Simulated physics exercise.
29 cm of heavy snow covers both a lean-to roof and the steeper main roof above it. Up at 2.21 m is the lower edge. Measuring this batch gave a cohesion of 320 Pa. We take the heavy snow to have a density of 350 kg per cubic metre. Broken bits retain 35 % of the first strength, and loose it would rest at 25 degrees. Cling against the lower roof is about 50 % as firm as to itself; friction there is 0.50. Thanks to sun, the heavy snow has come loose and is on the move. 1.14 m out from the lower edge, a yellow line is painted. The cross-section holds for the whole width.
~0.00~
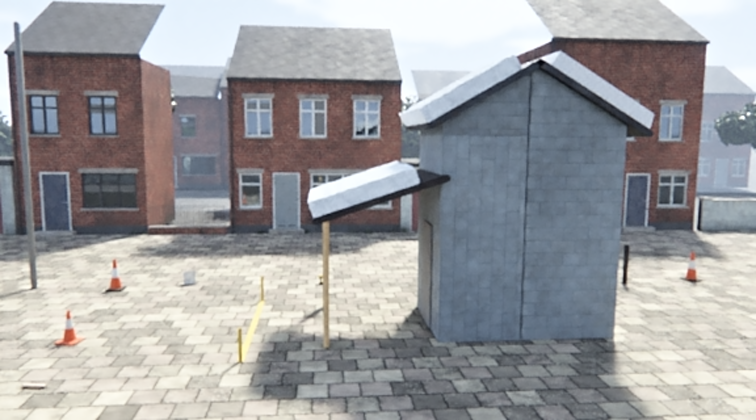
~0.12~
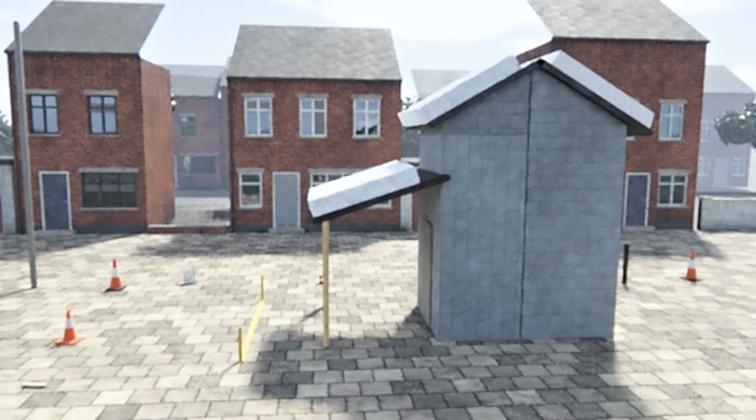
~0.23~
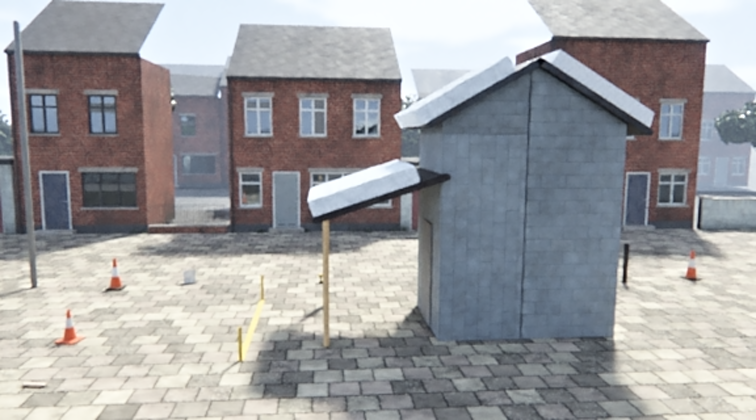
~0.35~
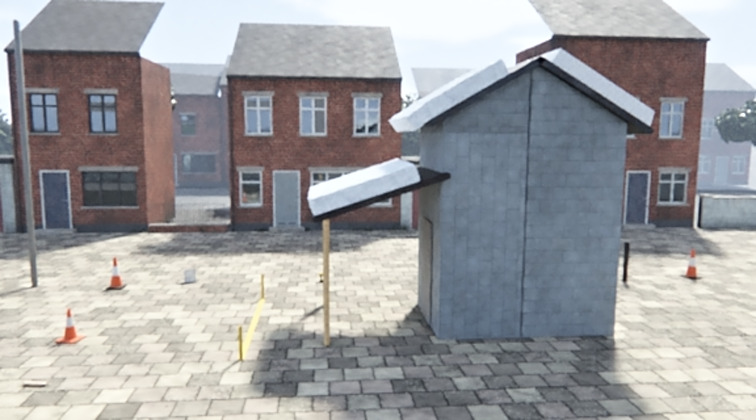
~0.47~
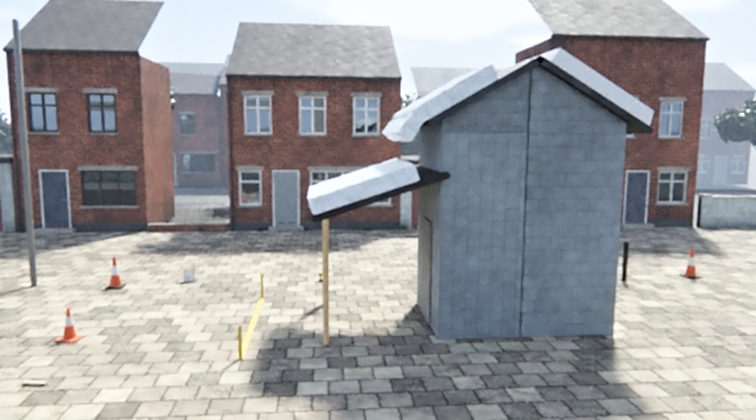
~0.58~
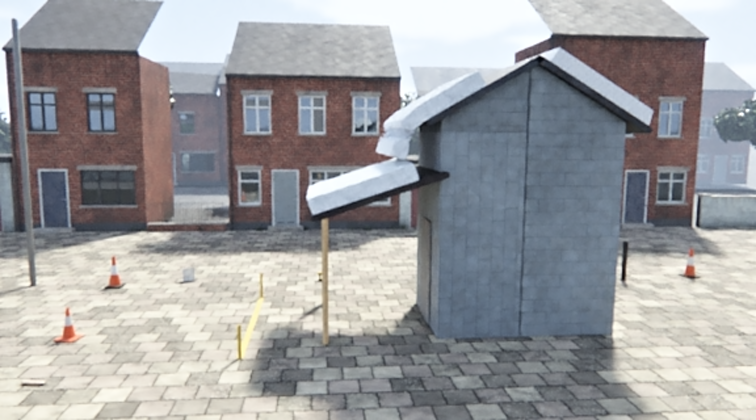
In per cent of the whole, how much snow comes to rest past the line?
37 %.
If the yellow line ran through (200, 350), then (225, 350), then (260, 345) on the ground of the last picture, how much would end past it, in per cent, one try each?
The three tries give 20 %, 30 % and 45 % in turn.
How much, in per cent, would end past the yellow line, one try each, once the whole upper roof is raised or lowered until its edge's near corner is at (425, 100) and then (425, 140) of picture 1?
Around 45 percent, then around 25 percent.
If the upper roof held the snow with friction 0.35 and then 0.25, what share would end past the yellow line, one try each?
First try 20 per cent, second try 30 per cent.
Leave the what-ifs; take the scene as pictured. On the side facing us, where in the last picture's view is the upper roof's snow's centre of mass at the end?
Near pixel (238, 296).
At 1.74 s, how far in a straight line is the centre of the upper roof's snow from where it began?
About 4.0 m.
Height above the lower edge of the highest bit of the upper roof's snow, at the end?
Some 0.9 m.
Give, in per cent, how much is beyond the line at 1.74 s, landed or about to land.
Roughly 12 per cent.
After 1.11 s, none is below the lower edge and 0 % is past the line.
After 1.74 s, 40 % is below the lower edge and 12 % is past the line.
After 2.37 s, 56 % is below the lower edge and 37 % is past the line.
After 3.00 s, 56 % is below the lower edge and 37 % is past the line.
After 3.50 s, at the end, 56 % is below the lower edge and 37 % is past the line.
